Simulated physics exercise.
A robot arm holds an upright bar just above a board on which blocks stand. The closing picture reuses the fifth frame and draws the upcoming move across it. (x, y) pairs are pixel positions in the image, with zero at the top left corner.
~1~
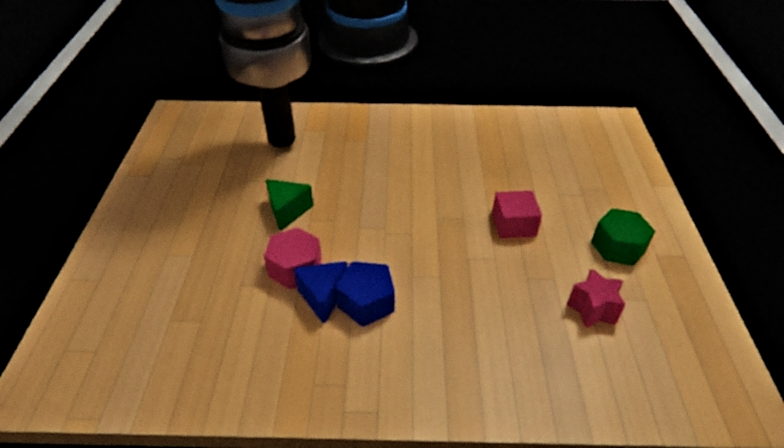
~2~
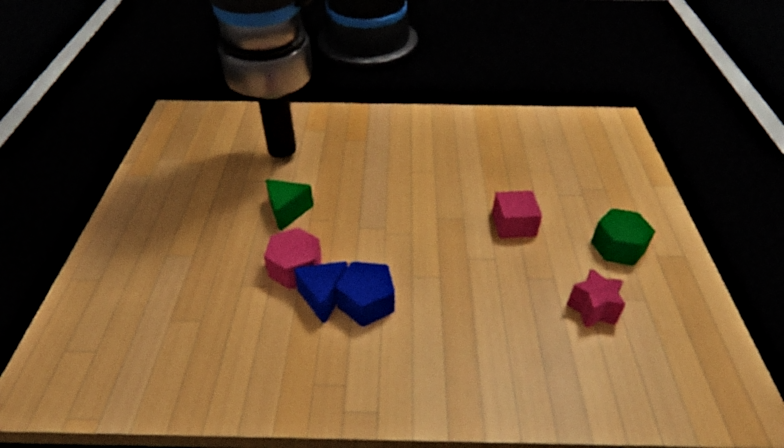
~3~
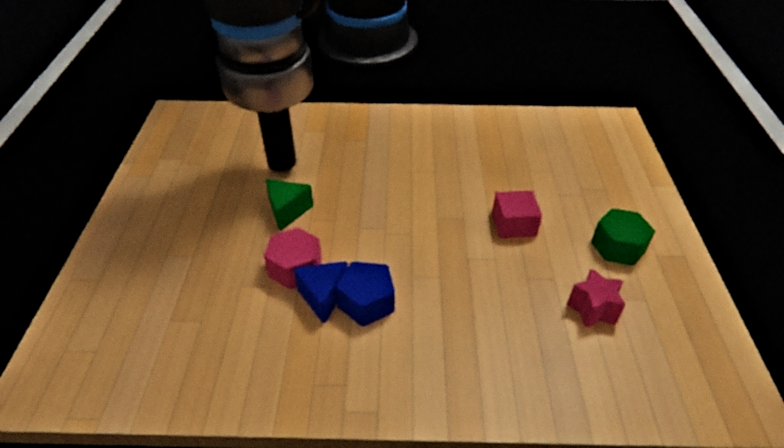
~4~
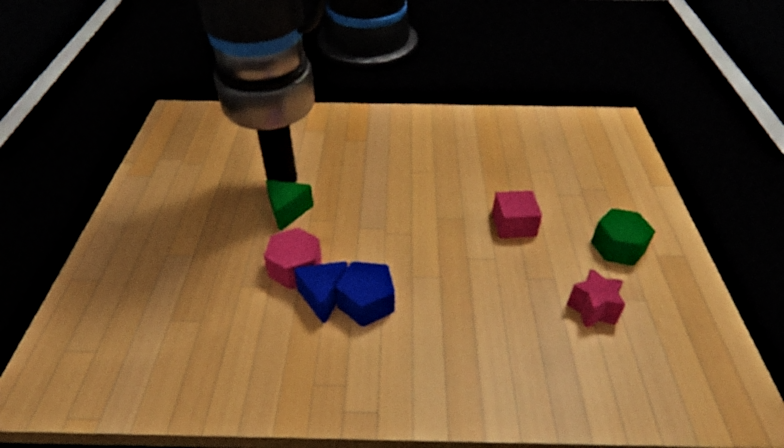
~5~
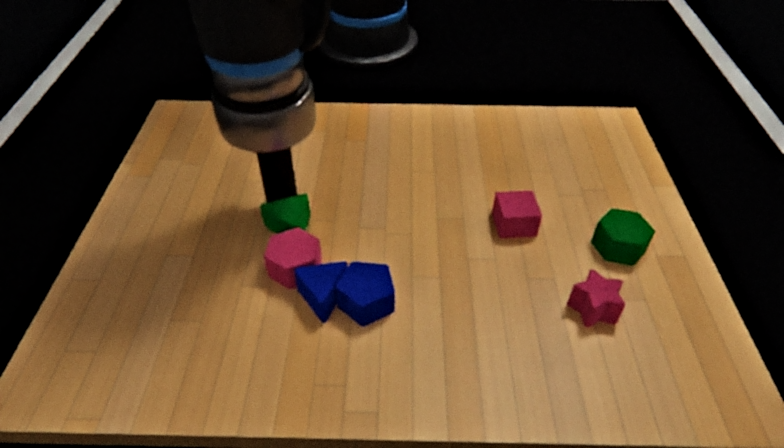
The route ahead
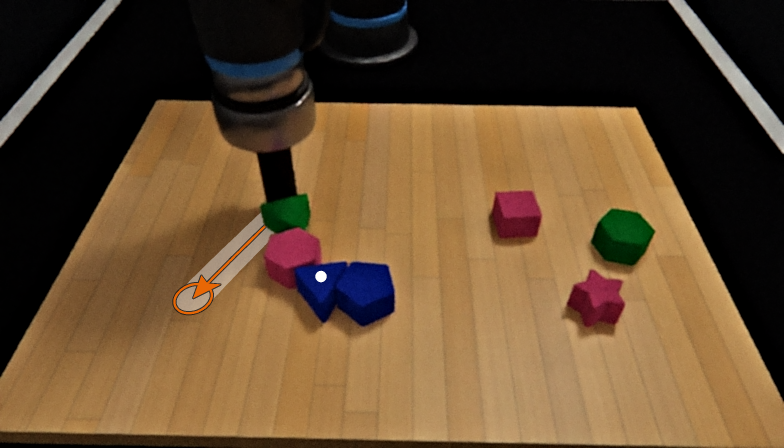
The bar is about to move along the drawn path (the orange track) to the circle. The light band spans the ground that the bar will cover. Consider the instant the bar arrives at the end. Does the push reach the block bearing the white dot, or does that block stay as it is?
That block will keep its spot.
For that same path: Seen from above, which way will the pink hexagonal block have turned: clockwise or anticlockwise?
Looking from above, the answer is clockwise.
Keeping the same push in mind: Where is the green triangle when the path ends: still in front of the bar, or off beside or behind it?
Left aside or behind.
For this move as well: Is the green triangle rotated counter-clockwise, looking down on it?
Short answer: Yes.
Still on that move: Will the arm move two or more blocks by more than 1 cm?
No, that is not how it ends up.
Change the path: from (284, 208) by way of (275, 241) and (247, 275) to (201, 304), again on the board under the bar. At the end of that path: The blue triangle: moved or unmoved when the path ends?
That block gets shifted.
The drawn path runs from (284, 208) to (193, 298); the dot is on the blue triangle.
What follows on the original path. One third of the way, bar at (254, 228); green triangle at (284, 220), turned 40° anticlockwise; pink hexagonal block at (295, 250), turned 20° clockwise.
Two thirds of the way, bar at (223, 258); green triangle at (284, 220), turned 40° anticlockwise; pink hexagonal block at (295, 250), turned 20° clockwise.
At the end, bar at (190, 291); green triangle at (284, 220), turned 40° anticlockwise; pink hexagonal block at (295, 250), turned 20° clockwise; blue triangle not moved.
